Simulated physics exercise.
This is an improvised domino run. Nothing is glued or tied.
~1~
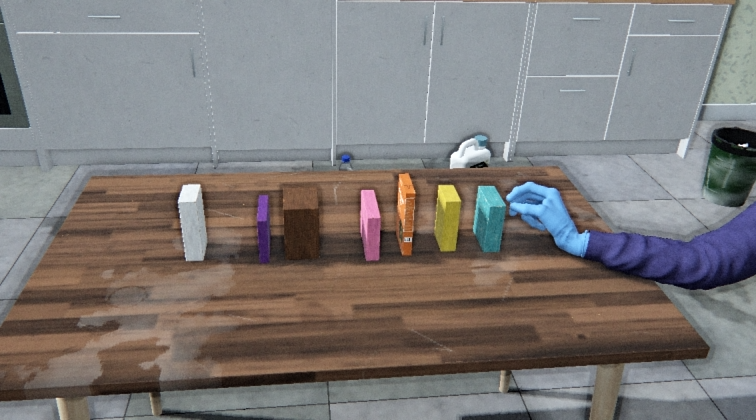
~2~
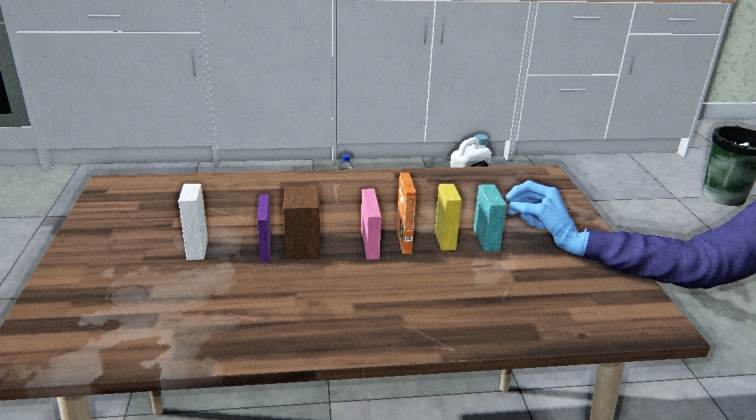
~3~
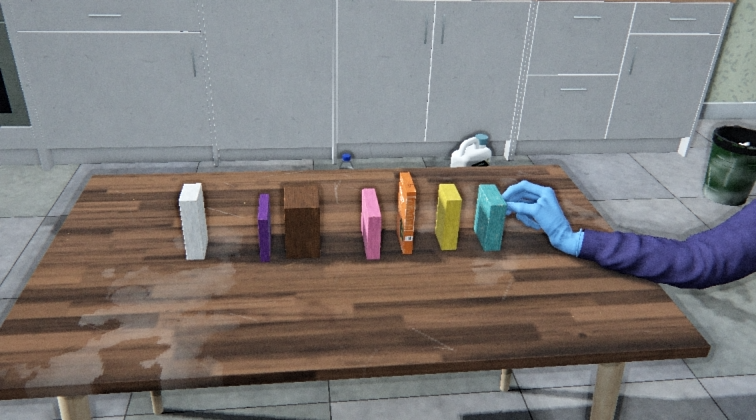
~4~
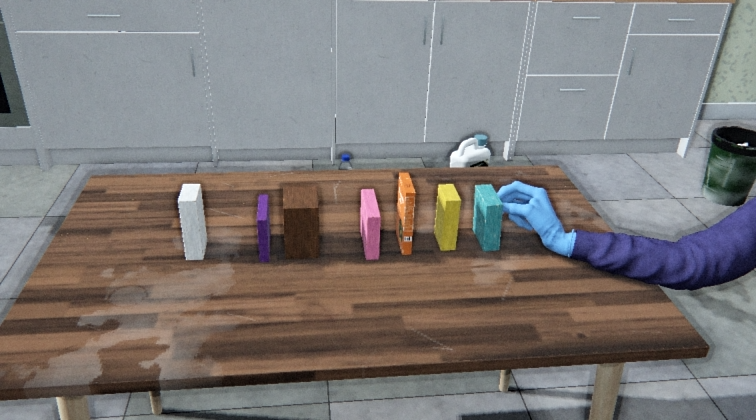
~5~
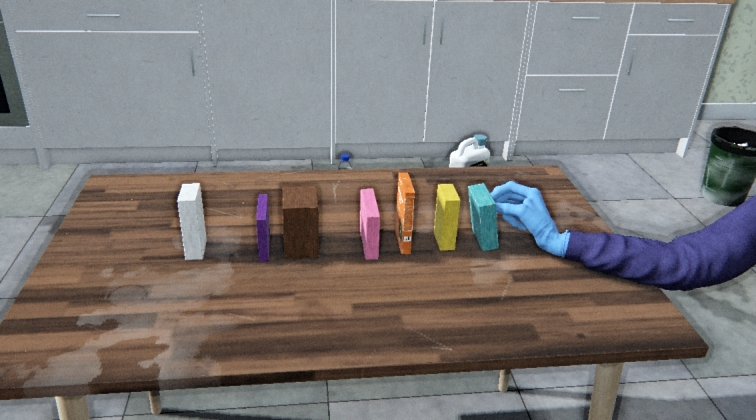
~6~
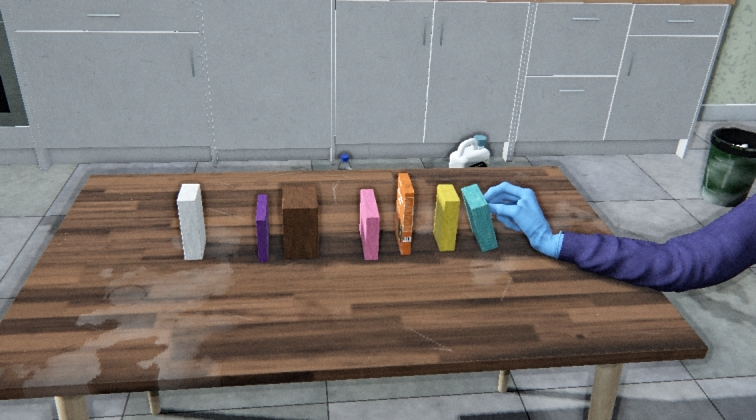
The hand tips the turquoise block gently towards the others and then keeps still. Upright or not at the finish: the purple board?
The purple board is still upright.
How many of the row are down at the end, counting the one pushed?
4 of them.
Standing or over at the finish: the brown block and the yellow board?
The brown block keeps standing; the yellow board tips over.
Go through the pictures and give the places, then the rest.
Purple board (264, 229); yellow board (447, 218), in the first frame.
Pink board (371, 224); orange packet (406, 214), in the second frame.
Yellow board (448, 217); brown block (302, 222), in the third frame.
Turquoise block 3° over; pink board (370, 224); orange packet (405, 214), in the fourth frame.
Turquoise block 11° over; yellow board (447, 217); brown block (301, 222), in the fifth frame.
Turquoise block 19° over; purple board (263, 228); pink board (369, 224), in the sixth frame.
Then, 0.30 s on from there, turquoise block 59° over; yellow board turned 37° from how it was put; orange packet turned 6° from how it was put.
Then, 0.40 s on from there, turquoise block 69° over; yellow board turned 66° from how it was put; orange packet turned 20° from how it was put; pink board turned 12° from how it was put.
Then, 0.50 s on from there, turquoise block 70° over; yellow board on its side; orange packet turned 26° from how it was put; pink board turned 30° from how it was put.
Then, 0.70 s on from there, turquoise block 70° over; orange packet on its side; yellow board on its side; pink board on its side.
In the end, toppled on the table, yellow board, pink board and orange packet; the other 2 unmoved. At the end, from the last picture's camera, purple board near (263, 228).
